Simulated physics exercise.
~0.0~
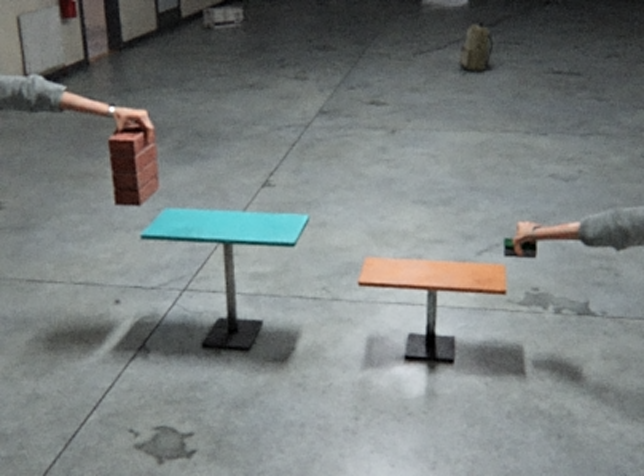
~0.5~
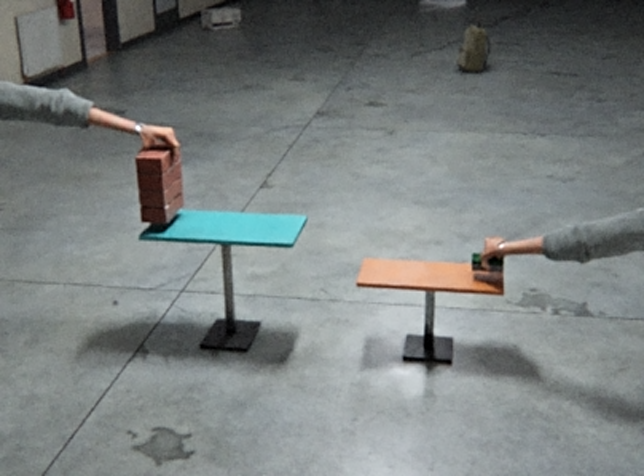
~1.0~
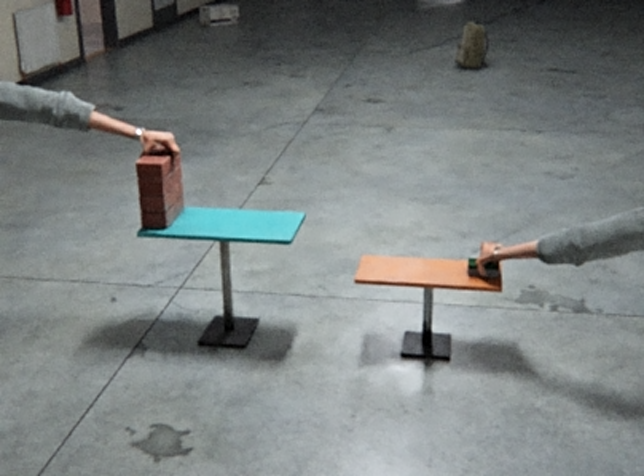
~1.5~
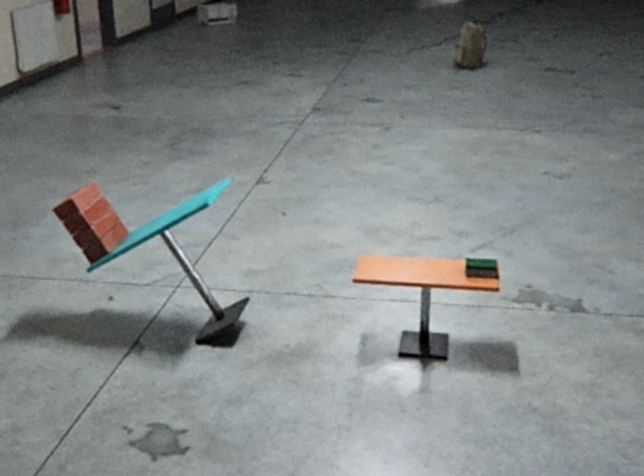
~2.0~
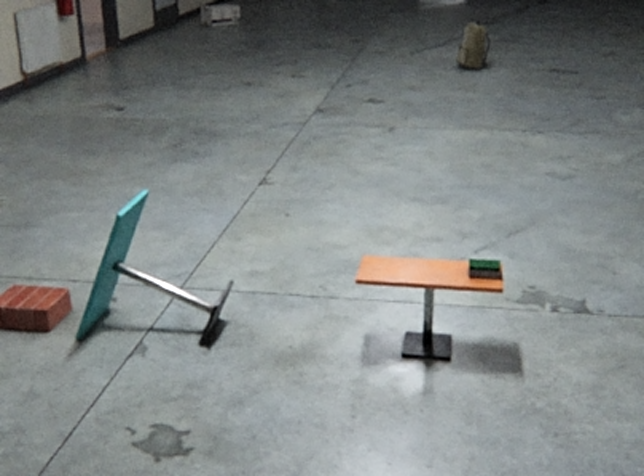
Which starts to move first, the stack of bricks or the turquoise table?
The stack of bricks moves first, as a hand brings it onto the turquoise table, and the table only starts to tip later, once the hand has let go.
